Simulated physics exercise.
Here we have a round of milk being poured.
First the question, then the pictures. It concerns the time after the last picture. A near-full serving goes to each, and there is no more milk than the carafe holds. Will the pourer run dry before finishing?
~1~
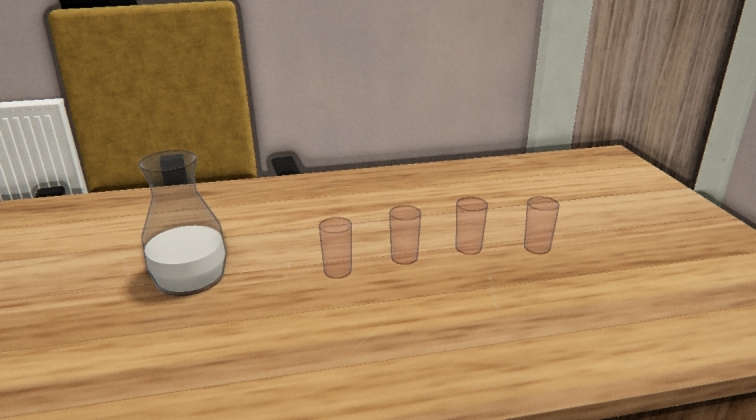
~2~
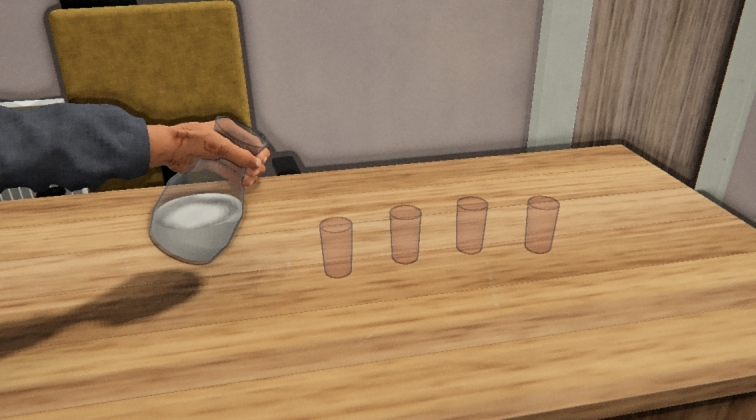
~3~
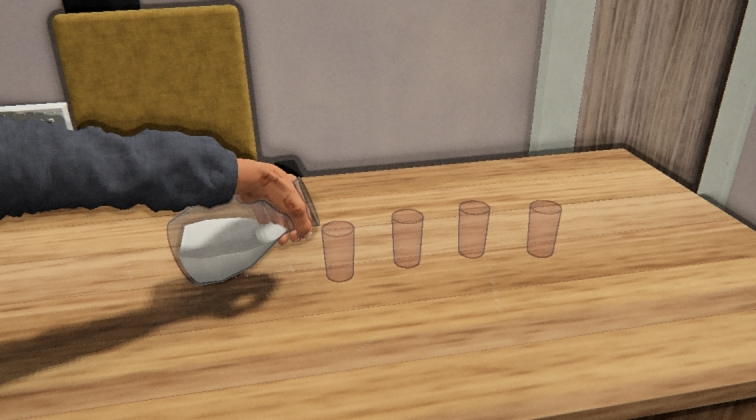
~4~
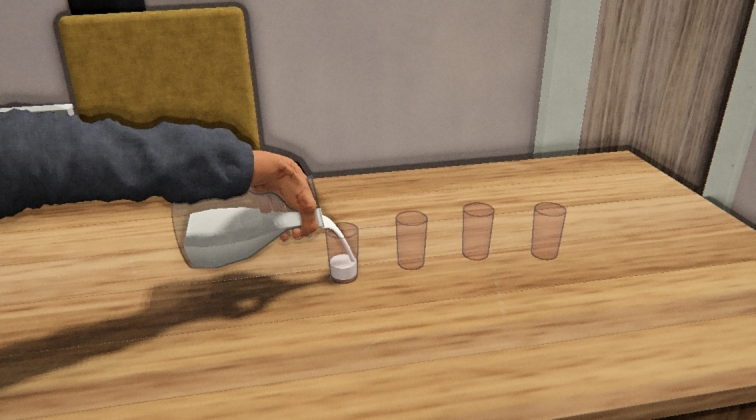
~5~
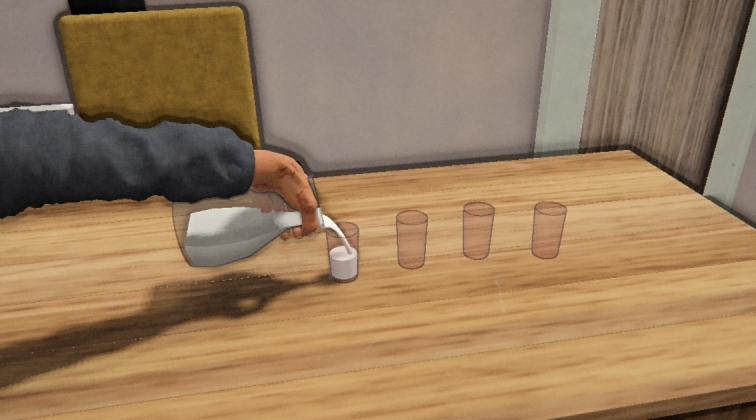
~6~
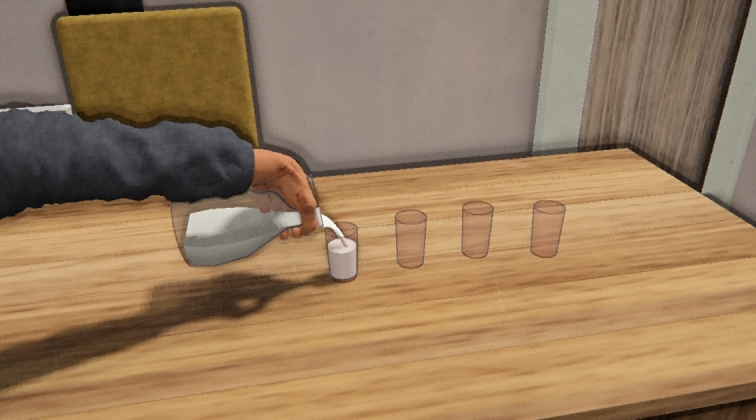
No, the supply lasts.
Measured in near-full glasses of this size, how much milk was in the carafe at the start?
Near 5.0, by my count.
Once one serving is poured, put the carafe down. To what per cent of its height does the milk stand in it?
Near 20 in a hundred.
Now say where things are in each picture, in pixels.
The first picture shows at the start; carafe (179, 220) about a quarter full; four glasses, the last at (540, 224).
In the second picture, a hand has the carafe; carafe (213, 188) tipped 30° with all of its load; the first is empty.
In the third picture, the carafe is tipped; carafe (249, 226) tipped 70° with all of its load; four glasses, the last at (543, 227).
In the fourth picture, the stream is running; carafe (254, 217) tipped 80° with nearly all of its load; the first is about a quarter full.
In the fifth picture, the stream is running; carafe (255, 216) tipped 80° with nearly all of its load; four glasses, the last at (548, 229).
In the sixth picture, the stream is running; carafe (253, 215) tipped 80° with nearly all of its load; the first is about two thirds full.
Shortly, the first is about three quarters full.
Then, the first is done and the carafe has about three quarters of its load.
At the finish, all four are full and about a quarter of the milk is over.
